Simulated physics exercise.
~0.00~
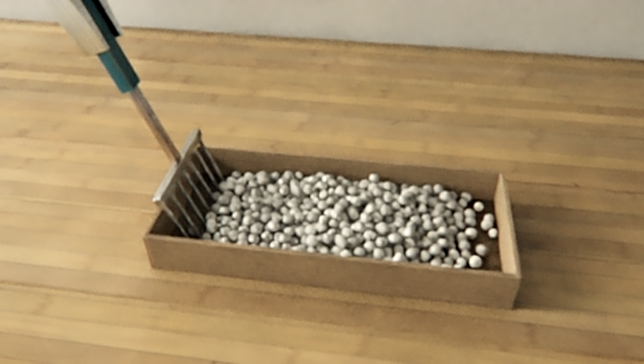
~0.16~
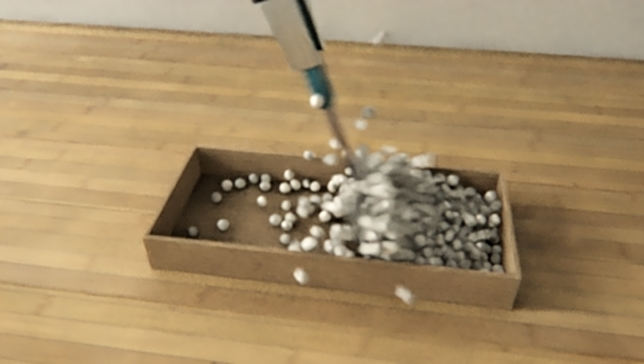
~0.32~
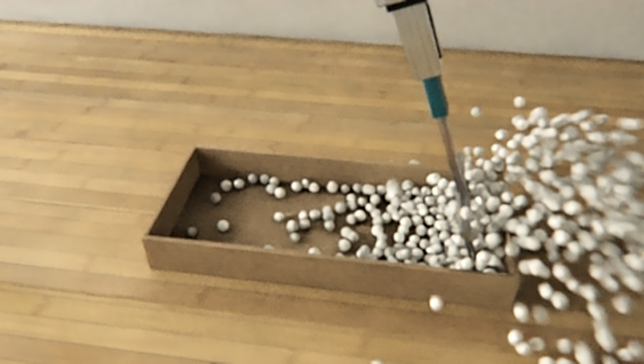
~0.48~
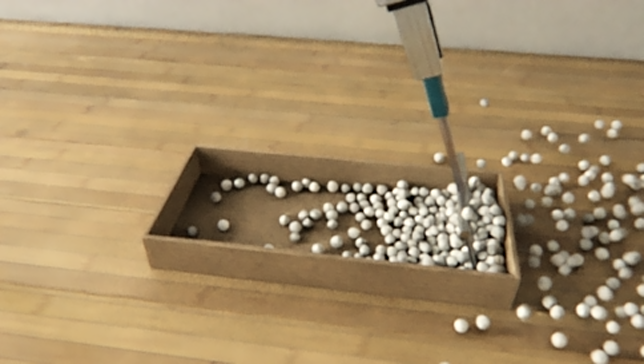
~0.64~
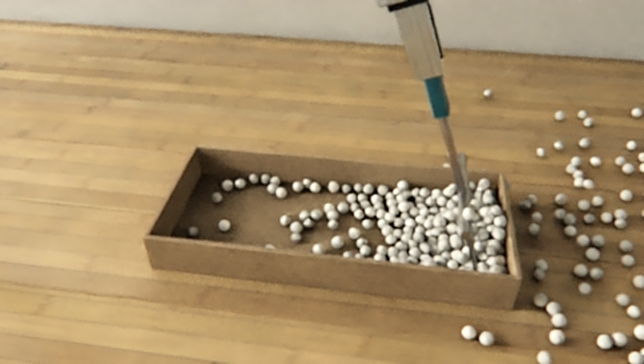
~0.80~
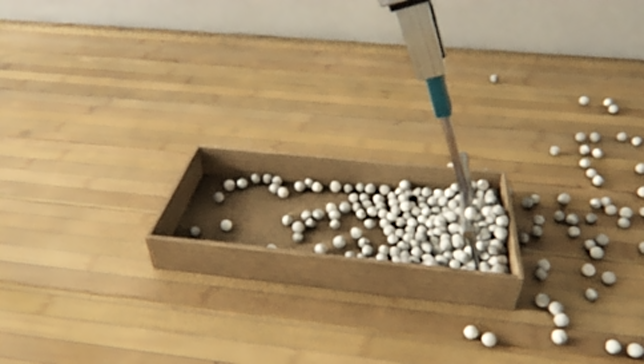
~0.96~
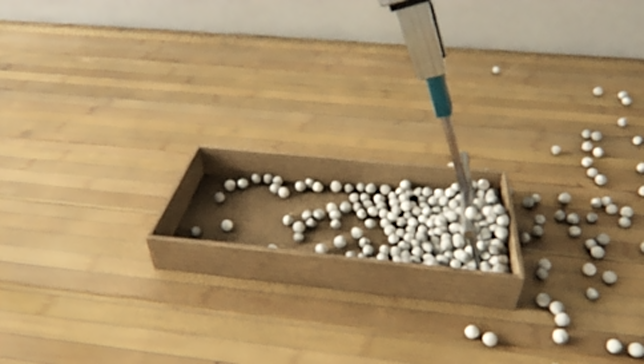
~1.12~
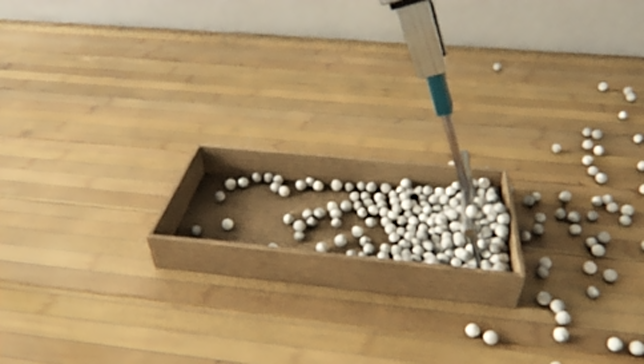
Rake on a robot arm sweeping white beads rightward through a shallow brown tray, spilling many over the end onto the wooden surface.
